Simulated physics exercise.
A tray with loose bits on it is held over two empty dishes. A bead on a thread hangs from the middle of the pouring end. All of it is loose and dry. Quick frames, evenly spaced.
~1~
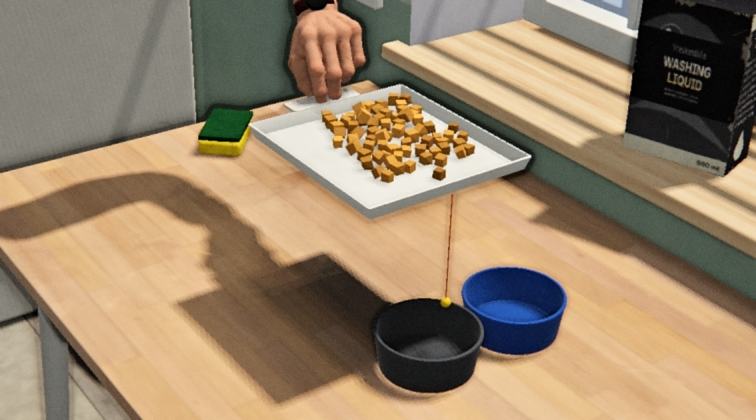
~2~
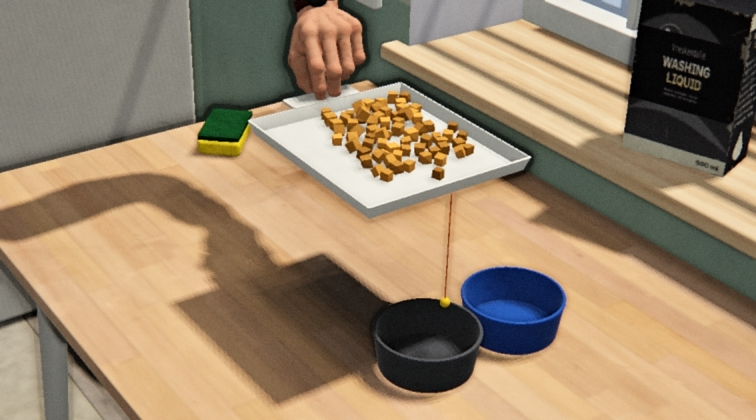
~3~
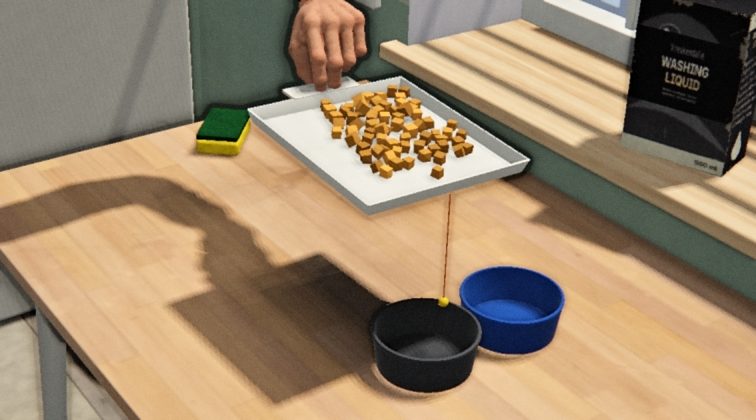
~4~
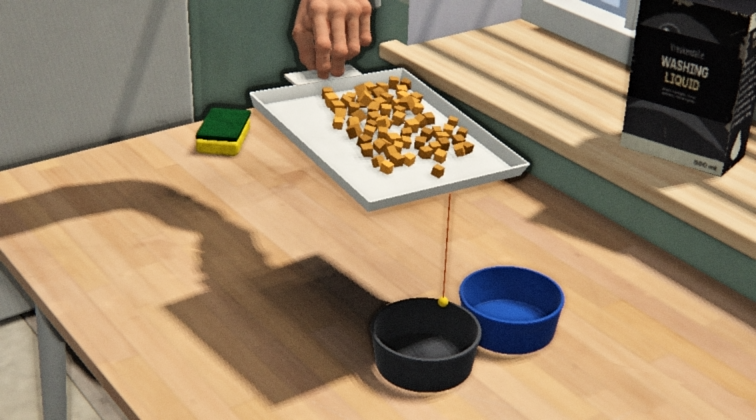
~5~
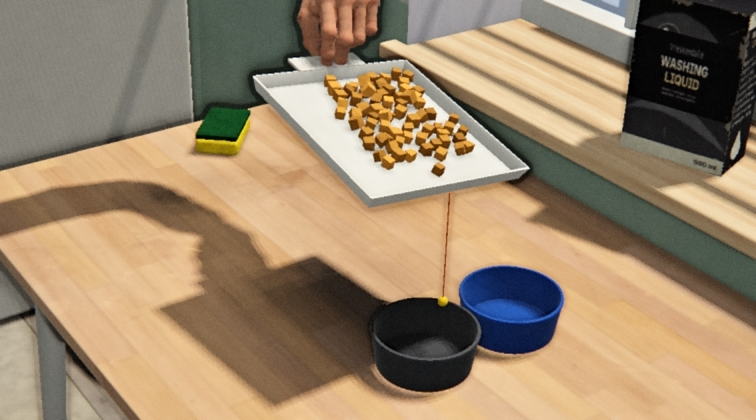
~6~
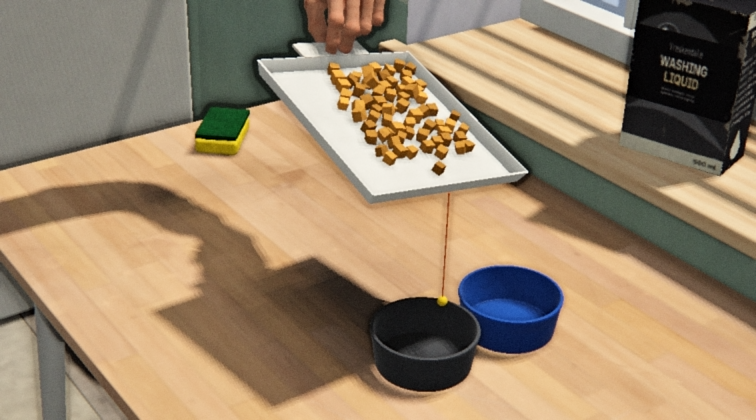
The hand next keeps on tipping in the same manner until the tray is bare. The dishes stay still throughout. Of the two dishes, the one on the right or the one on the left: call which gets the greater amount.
I call it for the one on the right.
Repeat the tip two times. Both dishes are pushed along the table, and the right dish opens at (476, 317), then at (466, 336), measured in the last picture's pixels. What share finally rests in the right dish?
You'd get 30 in a hundred first and 10 in a hundred after that.
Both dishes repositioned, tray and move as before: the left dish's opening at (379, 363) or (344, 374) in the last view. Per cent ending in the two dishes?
Roughly 20 per cent, and 0 per cent.
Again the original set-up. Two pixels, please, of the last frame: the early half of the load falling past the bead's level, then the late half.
(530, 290), then (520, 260).
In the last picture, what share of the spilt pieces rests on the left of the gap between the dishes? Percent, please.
0 per cent or thereabouts.
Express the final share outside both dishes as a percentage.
Close to 30 %, give or take.
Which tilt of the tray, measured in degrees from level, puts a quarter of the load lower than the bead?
About 115 degrees.
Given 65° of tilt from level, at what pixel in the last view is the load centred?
Look around (474, 139) in the last picture.
Just after the last frame, tray tipped steeply; every one on the tray.
A moment on, tray tipped past a quarter turn; almost all on the tray; about a tenth in the right dish; just a few in the air.
Further on, tray tipped past a quarter turn; just a few in the left dish; the larger part in the right dish; roughly a quarter outside both.
When it is over, tray tipped past a quarter turn; just a few in the left dish; the larger part in the right dish; roughly a quarter outside both.
